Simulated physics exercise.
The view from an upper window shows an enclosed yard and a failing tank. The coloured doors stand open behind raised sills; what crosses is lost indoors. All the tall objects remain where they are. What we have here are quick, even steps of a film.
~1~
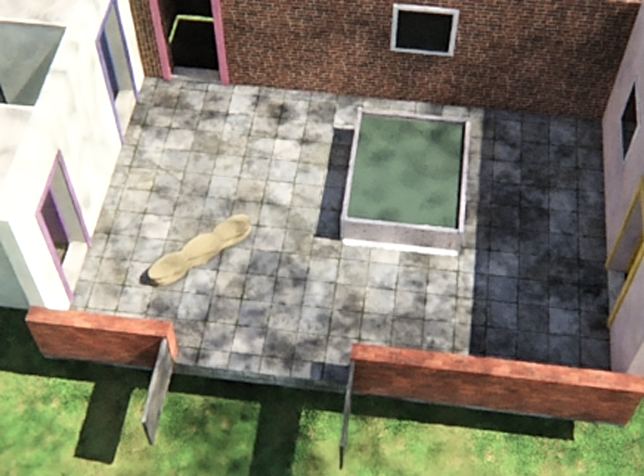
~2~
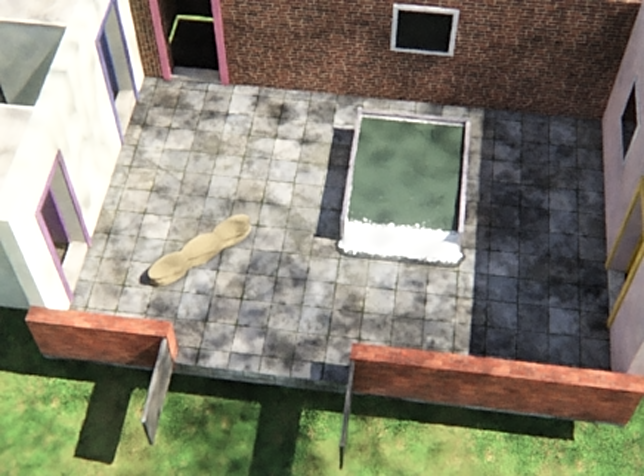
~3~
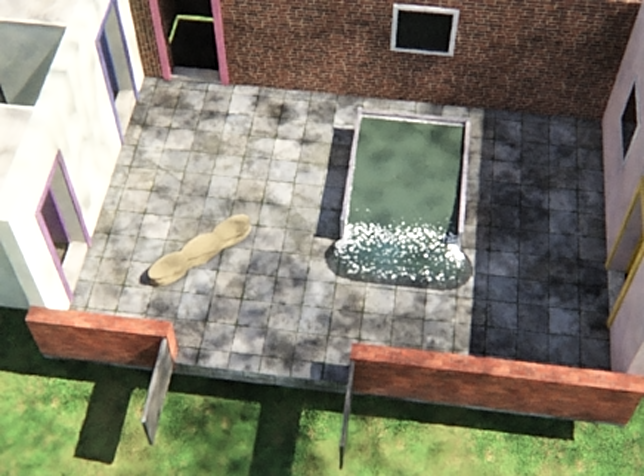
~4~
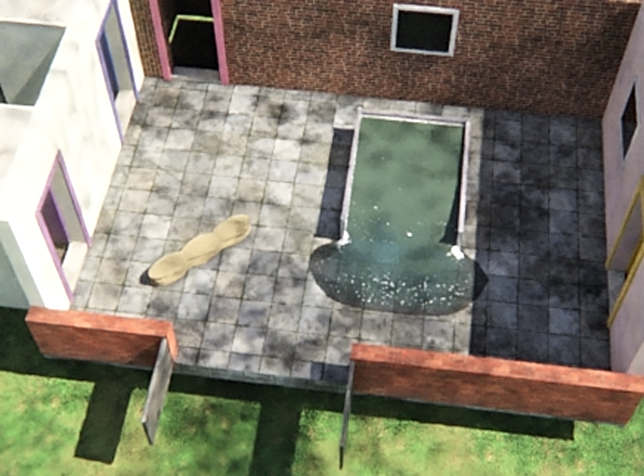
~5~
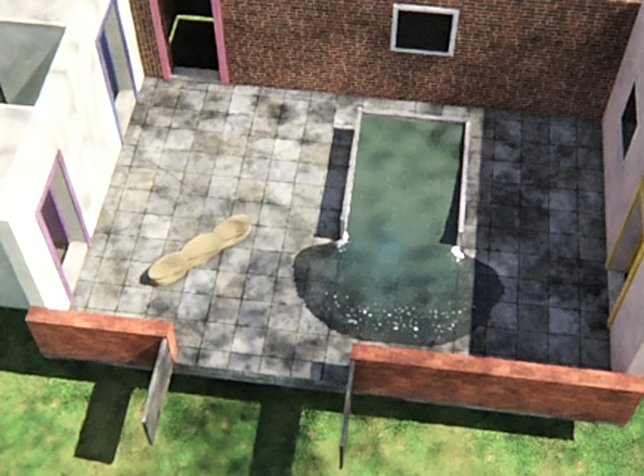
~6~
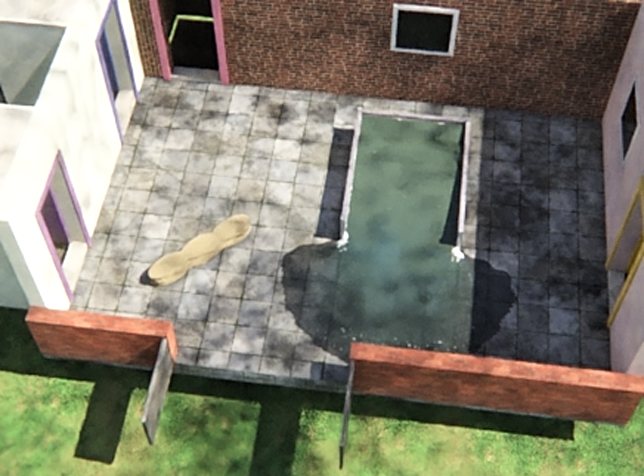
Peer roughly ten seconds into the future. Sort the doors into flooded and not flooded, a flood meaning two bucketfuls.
Sorted: Purple door - not flooded; blue door - not flooded; yellow door - flooded; pink door - not flooded.
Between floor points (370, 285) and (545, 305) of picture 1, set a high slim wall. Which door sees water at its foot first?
Earliest: The door marked yellow.
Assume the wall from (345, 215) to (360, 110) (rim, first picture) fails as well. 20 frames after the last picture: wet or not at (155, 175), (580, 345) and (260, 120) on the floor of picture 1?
Result, in sequence: Sodden, spared by the spill, sodden.
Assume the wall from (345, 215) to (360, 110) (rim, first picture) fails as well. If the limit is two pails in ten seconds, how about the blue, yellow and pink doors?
The blue one keeps below it; the yellow one stays under; the pink one takes more.
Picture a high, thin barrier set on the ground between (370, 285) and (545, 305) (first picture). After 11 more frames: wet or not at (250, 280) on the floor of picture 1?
I'd say it ends up swamped.
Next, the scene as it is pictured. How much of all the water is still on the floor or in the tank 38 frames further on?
Some 68 per cent.
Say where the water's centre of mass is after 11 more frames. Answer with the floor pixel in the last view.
I'd say around (410, 264).
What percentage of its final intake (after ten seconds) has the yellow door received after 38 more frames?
75 %.
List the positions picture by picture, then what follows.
In the first picture, the water tank at (408, 171) is whole and still.
In the second picture, water pours out at (401, 238) and has run to (458, 260).
In the third picture, water pours out at (400, 239) and has run to (466, 270).
In the fourth picture, water pours out at (400, 240) and has run to (455, 307).
In the fifth picture, water pours out at (400, 240) and has run to (432, 340).
In the sixth picture, water pours out at (400, 240) and has run to a hidden place.
A moment on, water covers 20 % of the floor; the purple door not reached, the blue door not reached, the yellow door not reached, the pink door not reached.
Next, water covers 25 % of the floor; the purple door not reached, the blue door not reached, the yellow door not reached, the pink door not reached.
Then, water covers 30 % of the floor; the purple door not reached, the blue door not reached, the yellow door wet at the sill, nothing in, the pink door not reached.
Later, water covers 55 % of the floor; the purple door wet at the sill, nothing in, the blue door not reached, the yellow door over two buckets in, the pink door not reached.
In the end, water covers 70 % of the floor; the purple door wet at the sill, nothing in, the blue door not reached, the yellow door over two buckets in, the pink door not reached.
